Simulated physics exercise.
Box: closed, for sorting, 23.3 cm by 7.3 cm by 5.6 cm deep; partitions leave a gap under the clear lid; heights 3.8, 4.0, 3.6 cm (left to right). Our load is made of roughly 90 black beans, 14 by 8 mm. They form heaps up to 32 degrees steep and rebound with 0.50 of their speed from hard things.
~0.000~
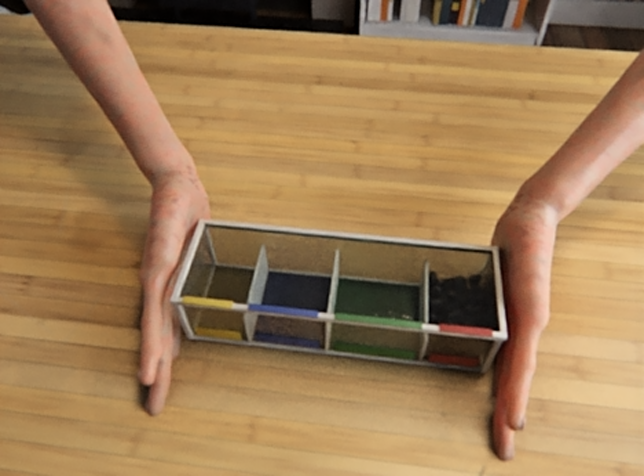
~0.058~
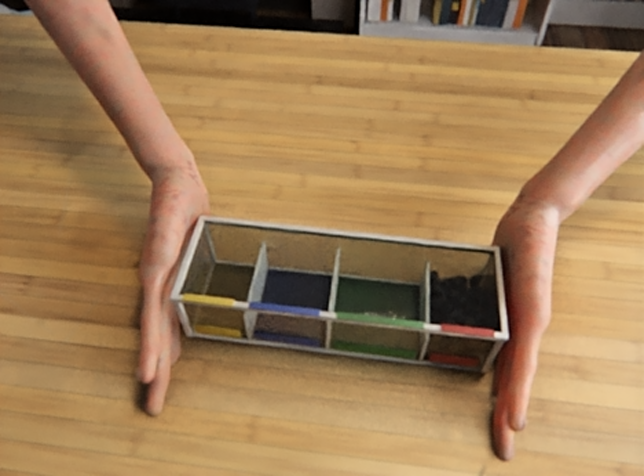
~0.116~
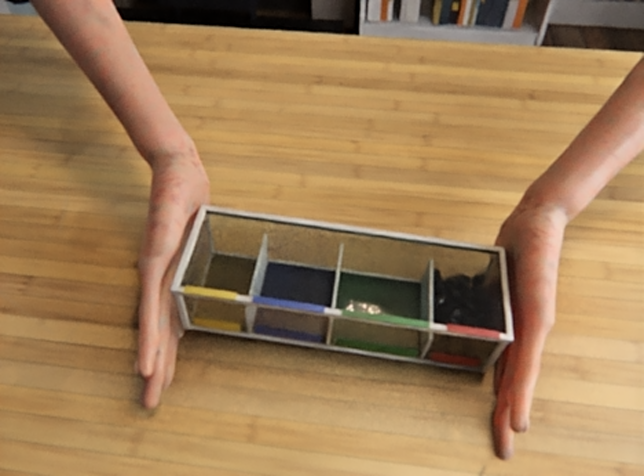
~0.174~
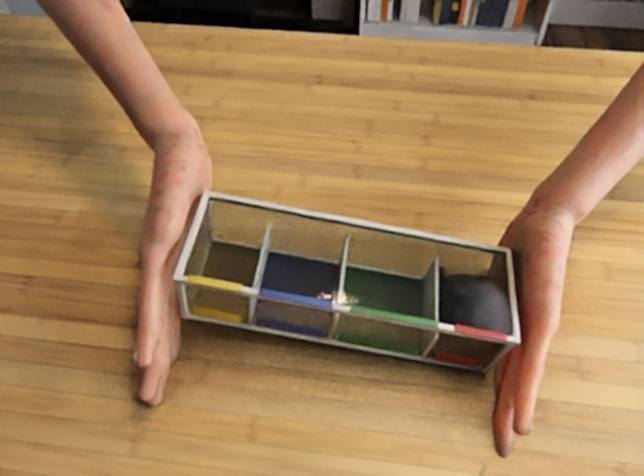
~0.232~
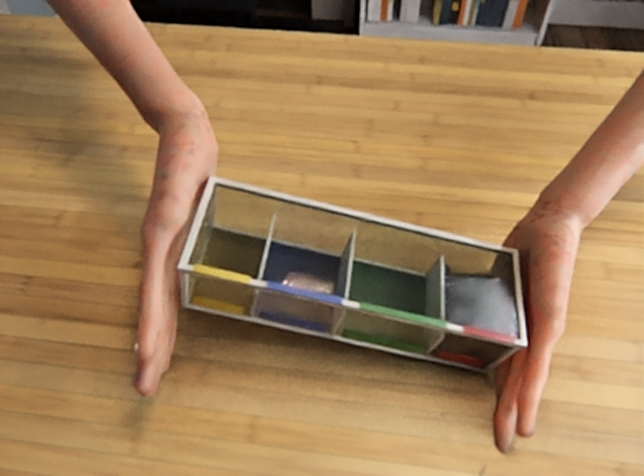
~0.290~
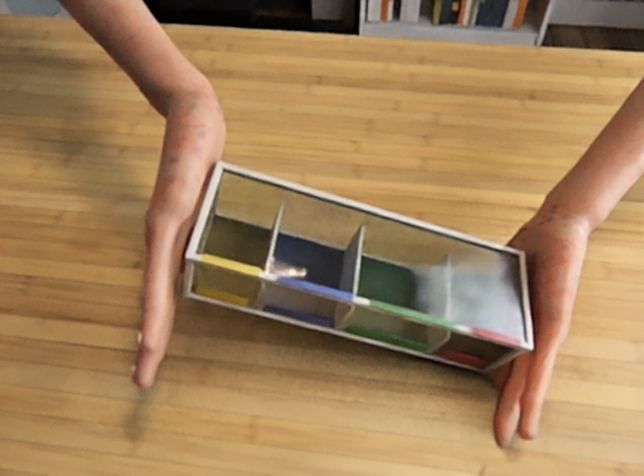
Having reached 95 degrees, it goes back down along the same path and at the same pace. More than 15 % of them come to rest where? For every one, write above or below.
Red above, blue below, green below, yellow below.
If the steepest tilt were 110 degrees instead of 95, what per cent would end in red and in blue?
Result - red at 100 percent, blue at 0 percent.
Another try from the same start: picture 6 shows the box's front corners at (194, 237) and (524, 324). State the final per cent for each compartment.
Red 100 %, blue 0 %, green 0 %, yellow 0 %.
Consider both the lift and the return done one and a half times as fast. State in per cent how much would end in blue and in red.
That gives blue 0 percent and red 100 percent.
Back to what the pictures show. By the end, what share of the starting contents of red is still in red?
Around 100 %.
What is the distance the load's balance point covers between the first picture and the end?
Displacement: Near 0.5 cm.
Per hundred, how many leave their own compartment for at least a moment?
Close to 0 percent.
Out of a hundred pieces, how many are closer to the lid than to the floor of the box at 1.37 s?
Around 30 in a hundred, give or take.
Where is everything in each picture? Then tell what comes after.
Box tilt 0 degrees, front corners at (177, 299) and (500, 334); red 100 %, in the first picture.
Box tilt 1 degrees, front corners at (177, 296) and (501, 334), in the second picture.
Box tilt 4 degrees, front corners at (178, 288) and (506, 336), lowest corner right front, in the third picture.
Box tilt 9 degrees, front corners at (181, 277) and (513, 338), lowest corner right front, in the fourth picture.
Box tilt 13 degrees, front corners at (186, 266) and (519, 341), lowest corner right front, in the fifth picture.
Box tilt 18 degrees, front corners at (193, 255) and (526, 344), lowest corner right front; red 100 %. The box's pace is about 80 degrees a second, in the sixth picture.
After 1.37 s, tilt 95 degrees; red 100 %.
After 2.09 s, tilt 42 degrees; red 100 %.
After 2.84 s, tilt 0 degrees; red 100 %.
At rest (3.2 s), red 100 %, blue 0 %, green 0 %, yellow 0 %.
